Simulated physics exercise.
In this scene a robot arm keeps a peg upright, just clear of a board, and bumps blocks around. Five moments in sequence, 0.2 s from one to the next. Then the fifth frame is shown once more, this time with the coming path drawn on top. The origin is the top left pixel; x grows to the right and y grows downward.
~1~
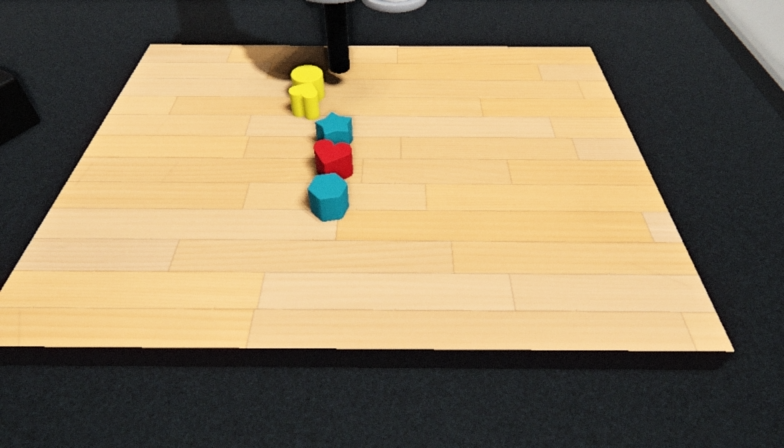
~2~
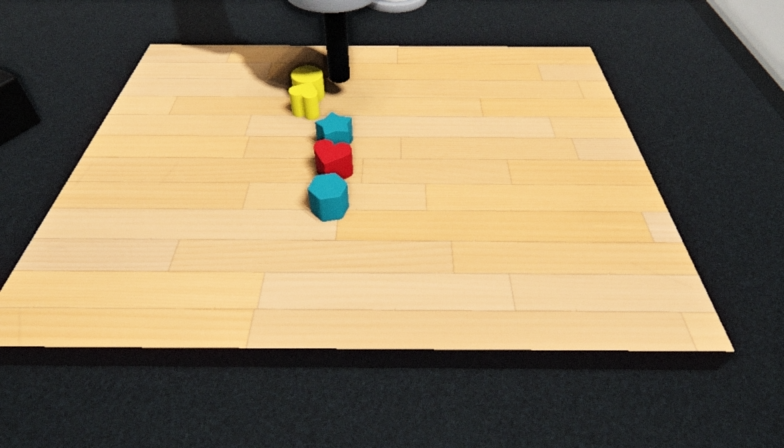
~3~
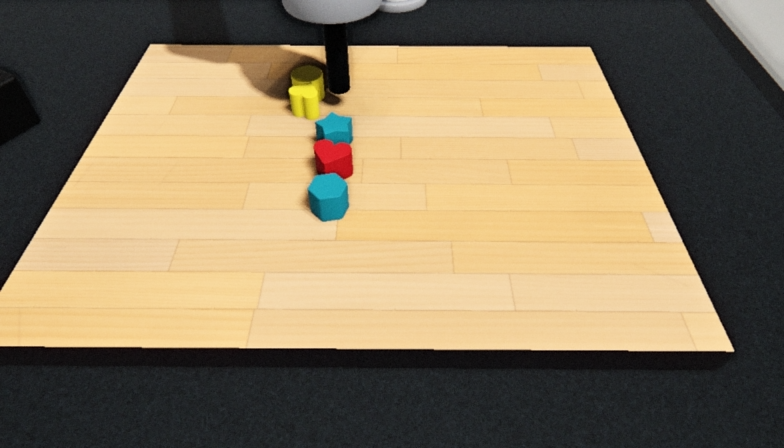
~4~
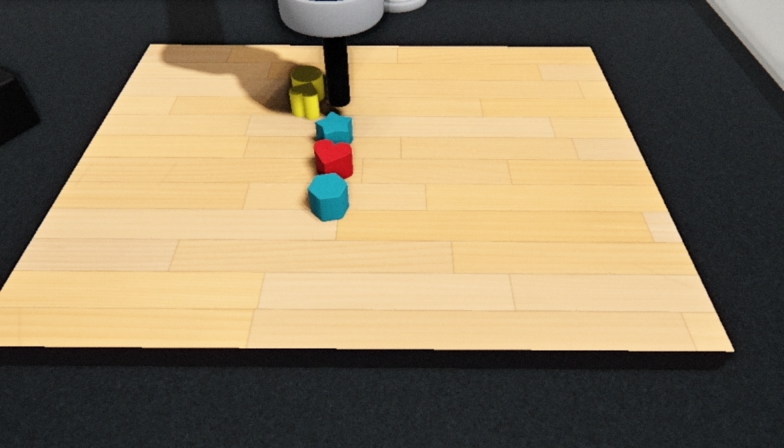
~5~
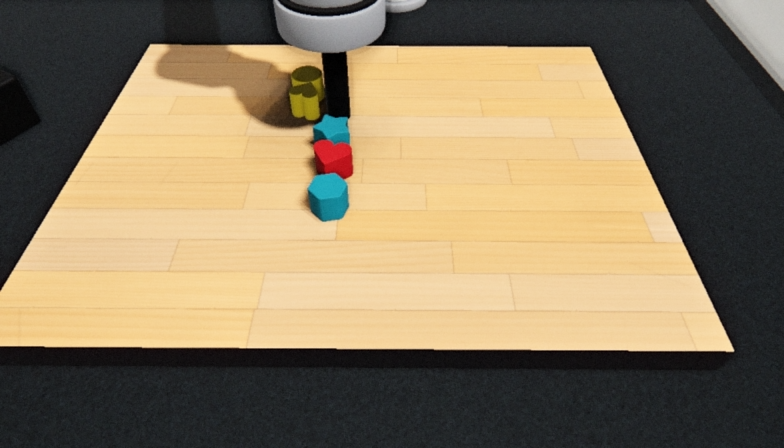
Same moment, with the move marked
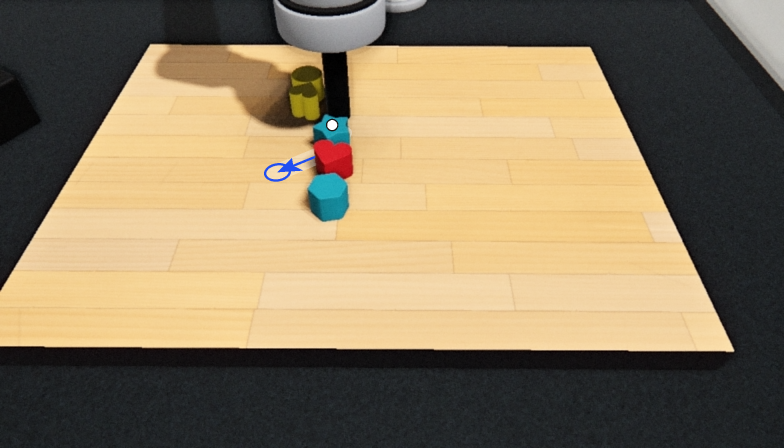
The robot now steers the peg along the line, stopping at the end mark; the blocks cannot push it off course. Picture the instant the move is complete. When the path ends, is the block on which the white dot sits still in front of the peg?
Short answer: No.
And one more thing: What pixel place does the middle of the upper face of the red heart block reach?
Its top middle: (328, 168).
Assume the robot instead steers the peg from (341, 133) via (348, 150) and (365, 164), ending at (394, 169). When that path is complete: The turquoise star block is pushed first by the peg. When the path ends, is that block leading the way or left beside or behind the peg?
Final position: To the side or behind.
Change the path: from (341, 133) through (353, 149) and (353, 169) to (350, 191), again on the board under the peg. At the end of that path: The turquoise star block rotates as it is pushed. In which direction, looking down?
Seen from above, clockwise.
Path on the board, from (341, 133) by way of (329, 149) and (304, 161) to (278, 172); the dot is on the turquoise star block.
The first path, step by step. One third of the way, peg (327, 133); red heart block (328, 161), turned 40° anticlockwise; turquoise star block (318, 143).
Two thirds of the way, peg (302, 145); turquoise hexagon (329, 191), turned 20° clockwise; red heart block (328, 168), turned 65° anticlockwise; turquoise star block (304, 155), turned 25° anticlockwise.
At the end, peg (274, 156); yellow heart block in place; turquoise hexagon (329, 191), turned 20° clockwise; red heart block (328, 168), turned 65° anticlockwise; turquoise star block (293, 161), turned 55° anticlockwise.
